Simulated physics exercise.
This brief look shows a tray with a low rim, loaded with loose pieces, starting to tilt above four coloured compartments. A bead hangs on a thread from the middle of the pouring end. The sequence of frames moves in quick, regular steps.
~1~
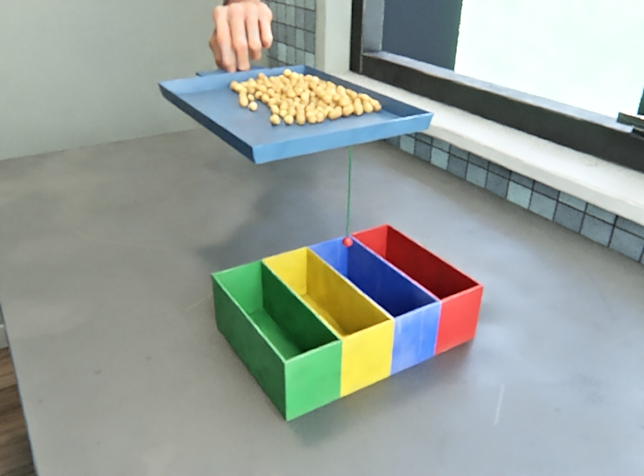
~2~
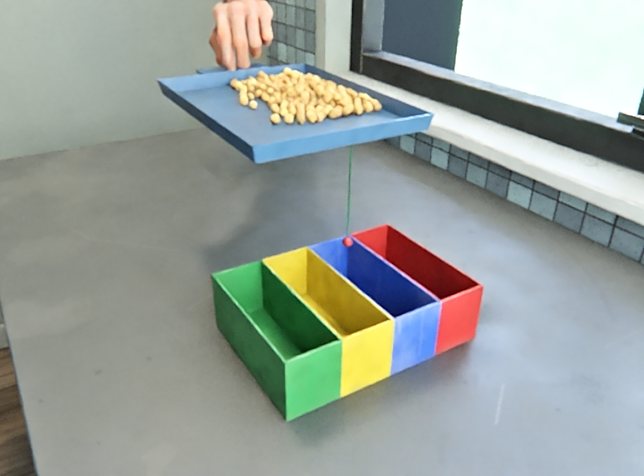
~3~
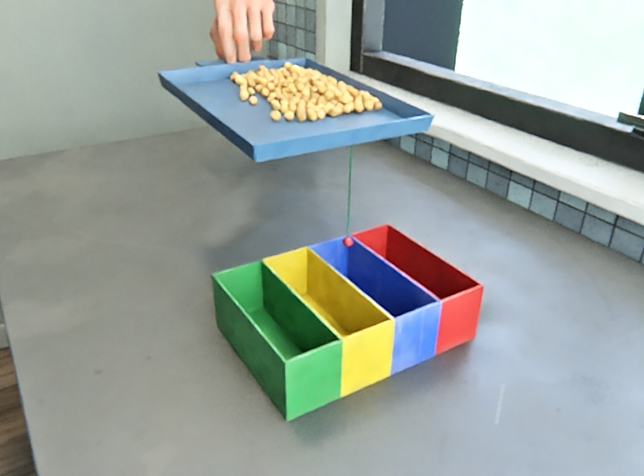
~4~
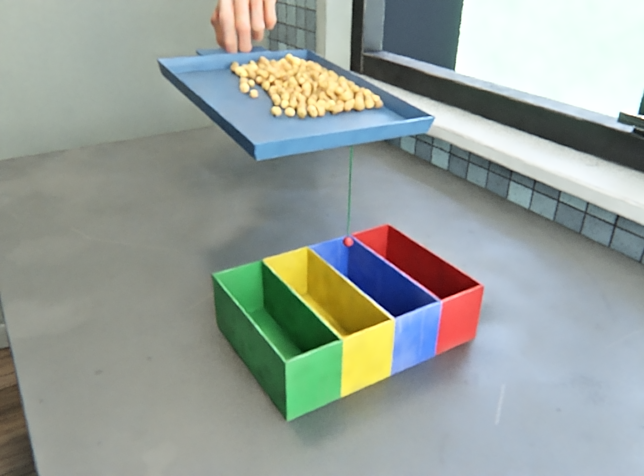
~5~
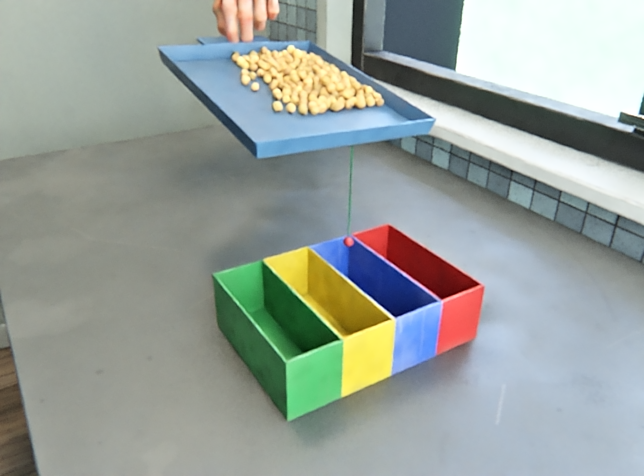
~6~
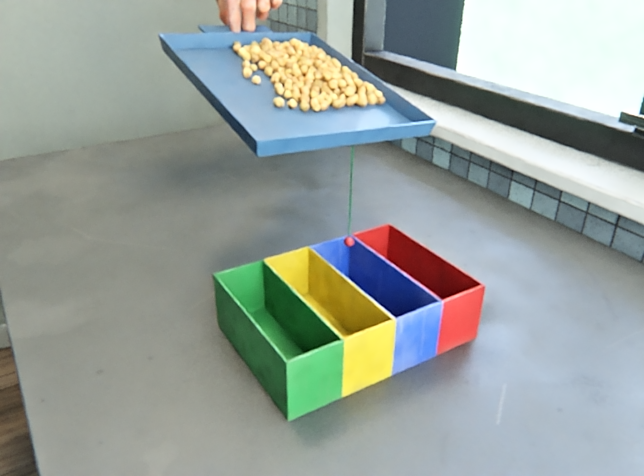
Grey tabletop by a window, a hand gradually tilting a blue tray of dried chickpeas above green, yellow, blue and red compartments.
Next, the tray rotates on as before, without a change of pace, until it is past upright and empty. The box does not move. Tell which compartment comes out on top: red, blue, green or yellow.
It is red that comes out on top.
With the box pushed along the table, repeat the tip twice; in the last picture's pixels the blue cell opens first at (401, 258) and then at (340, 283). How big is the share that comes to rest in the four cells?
First placement near 100 percent, second near 20 percent.
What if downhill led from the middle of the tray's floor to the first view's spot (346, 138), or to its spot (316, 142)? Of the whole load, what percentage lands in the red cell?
30 % then 10 %, roughly.
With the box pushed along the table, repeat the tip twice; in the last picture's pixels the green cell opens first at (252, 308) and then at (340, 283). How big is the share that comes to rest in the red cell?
Trial 1 about 30 %, trial 2 about 20 %.
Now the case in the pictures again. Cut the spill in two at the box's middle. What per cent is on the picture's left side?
Left portion: Around 0 %.
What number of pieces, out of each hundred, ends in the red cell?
Result: Close to 40 in a hundred.
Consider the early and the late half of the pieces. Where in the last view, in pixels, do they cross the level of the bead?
I'd say around (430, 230) at first, then around (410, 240).
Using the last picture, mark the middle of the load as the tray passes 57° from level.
Mark it at roughly (382, 92) in the final frame.
Shortly afterwards, tray tipped steeply; all but a few on the tray; only a few in the red cell; only a few falling or outside the box.
Next, tray tipped right over; all but a few on the tray; only a few in the red cell; only a few in the blue cell; a little falling or outside the box.
Some moments later, tray tipped past a quarter turn; near a third in the red cell; a little in the blue cell; only a few in the yellow cell; near half falling or outside the box.
In the end, tray tipped past a quarter turn; near a third in the red cell; a little in the blue cell; only a few in the yellow cell; none at all in the green cell; near half outside the box.
